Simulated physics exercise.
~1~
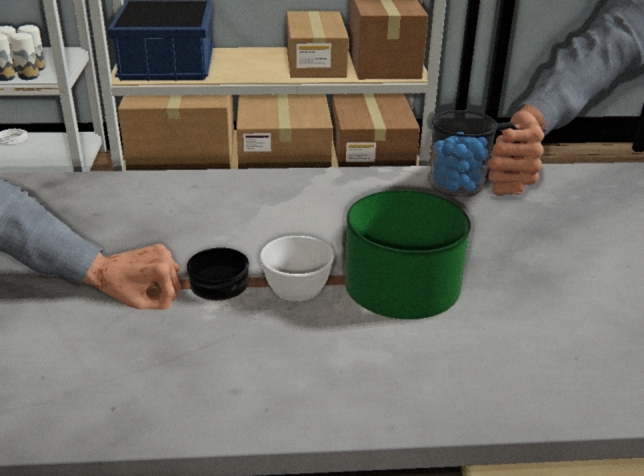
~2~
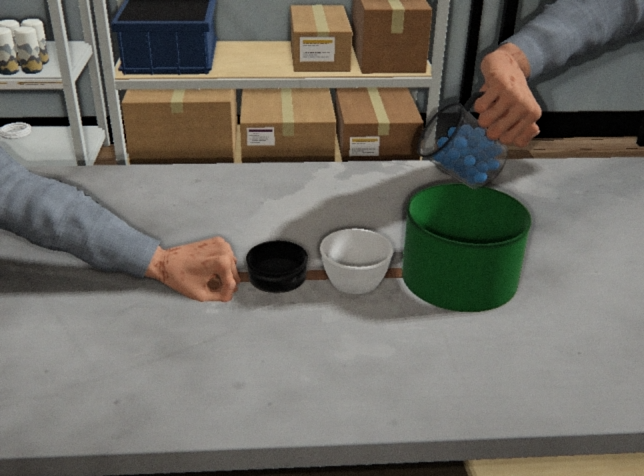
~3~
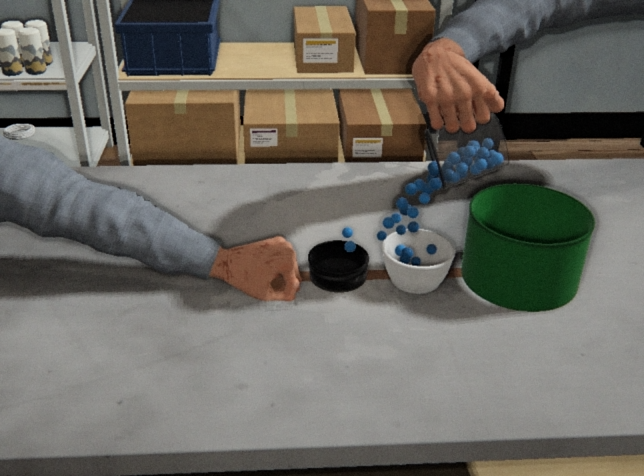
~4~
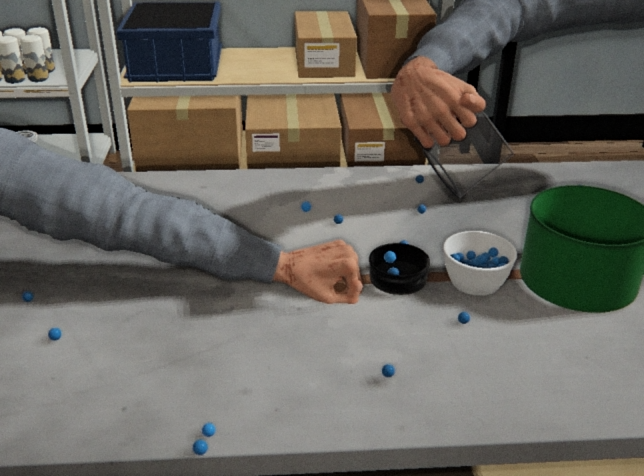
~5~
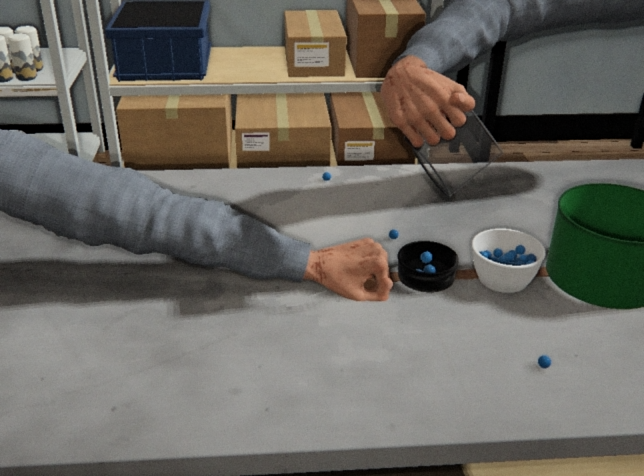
A black dish, a white bowl and a green pot slid right along a table beside a worker's fist while the other hand tipped a cup of blue balls; most landed in the bowl, a few in the dish, and others scattered outside.
